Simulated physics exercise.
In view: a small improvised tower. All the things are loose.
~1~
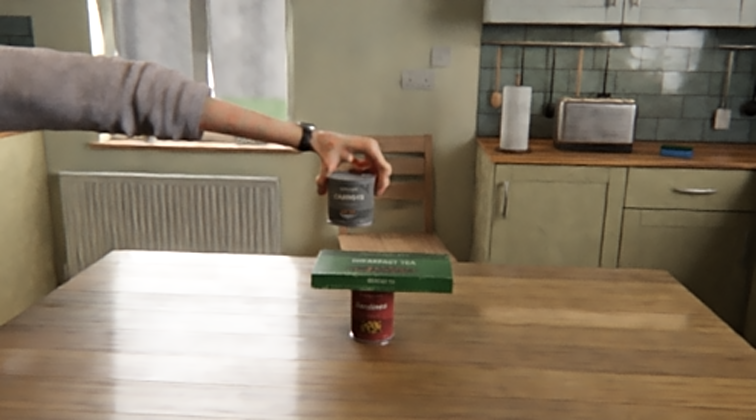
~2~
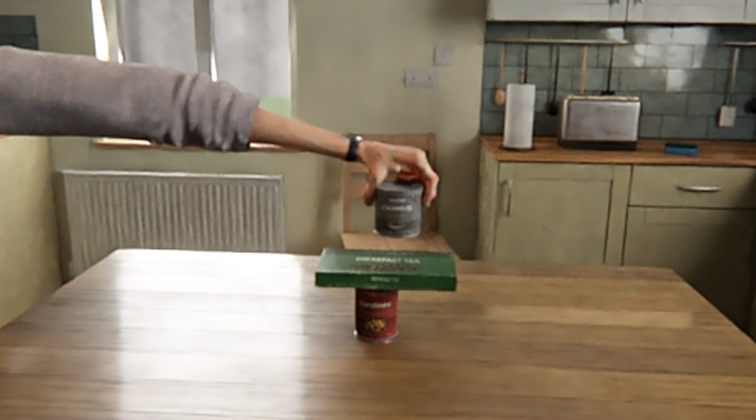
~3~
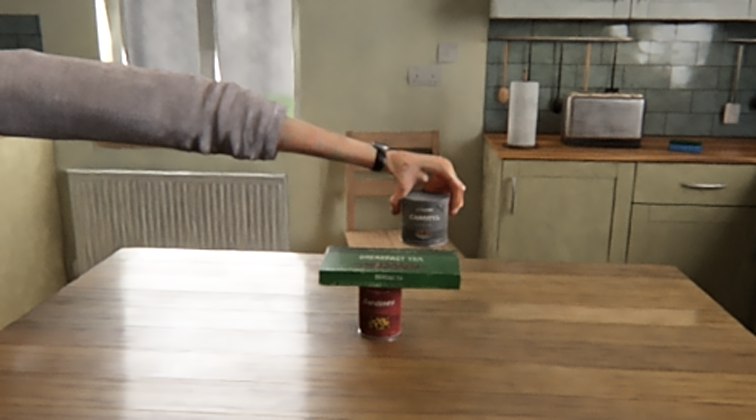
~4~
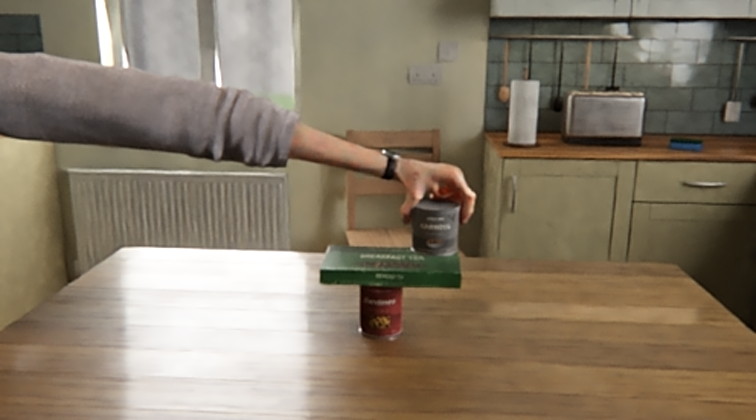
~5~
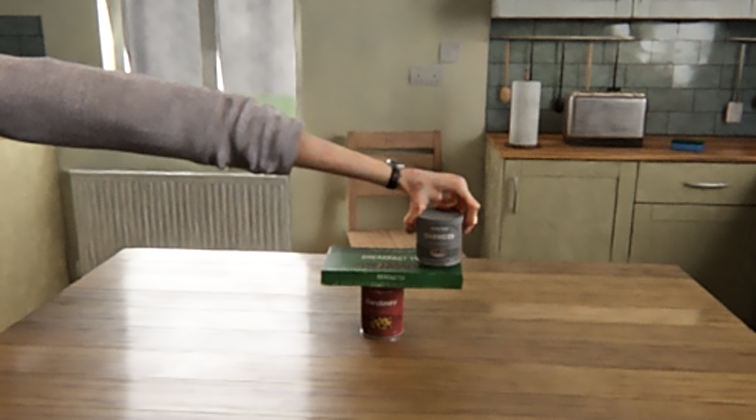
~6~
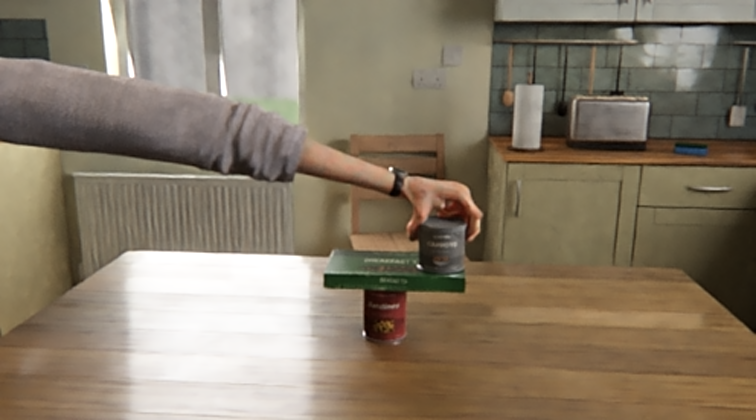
A grey tin, gripped from above by a hand reaching in from the left, moves rightward and down over a green packet lying across a red tin on a wooden table. The hand lowers it onto the packet's right end and keeps its fingers around it.
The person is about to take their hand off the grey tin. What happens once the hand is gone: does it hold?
In the end the stack gives way.
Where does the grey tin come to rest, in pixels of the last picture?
Near (507, 327).
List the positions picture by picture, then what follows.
In the first frame, coming down; grey tin (351, 199); green packet (383, 271).
In the second frame, coming down; grey tin (398, 209); green packet (387, 269).
In the third frame, coming down; grey tin (424, 218); green packet (391, 267).
In the fourth frame, coming down; grey tin (435, 227); green packet (392, 266).
In the fifth frame, coming down; grey tin (439, 236); green packet (393, 267).
In the sixth frame, in place under the hand; grey tin (442, 244); green packet (396, 270).
Then, 0.40 s later than the last frame, grey tin now fallen; green packet tilted by 75°.
Then, 0.90 s later than the last frame, green packet now fallen.
When it is over, fallen, grey tin and green packet; red tin as before. End places, in pixels of the last picture, grey tin near (506, 327). The stack loses its balance.
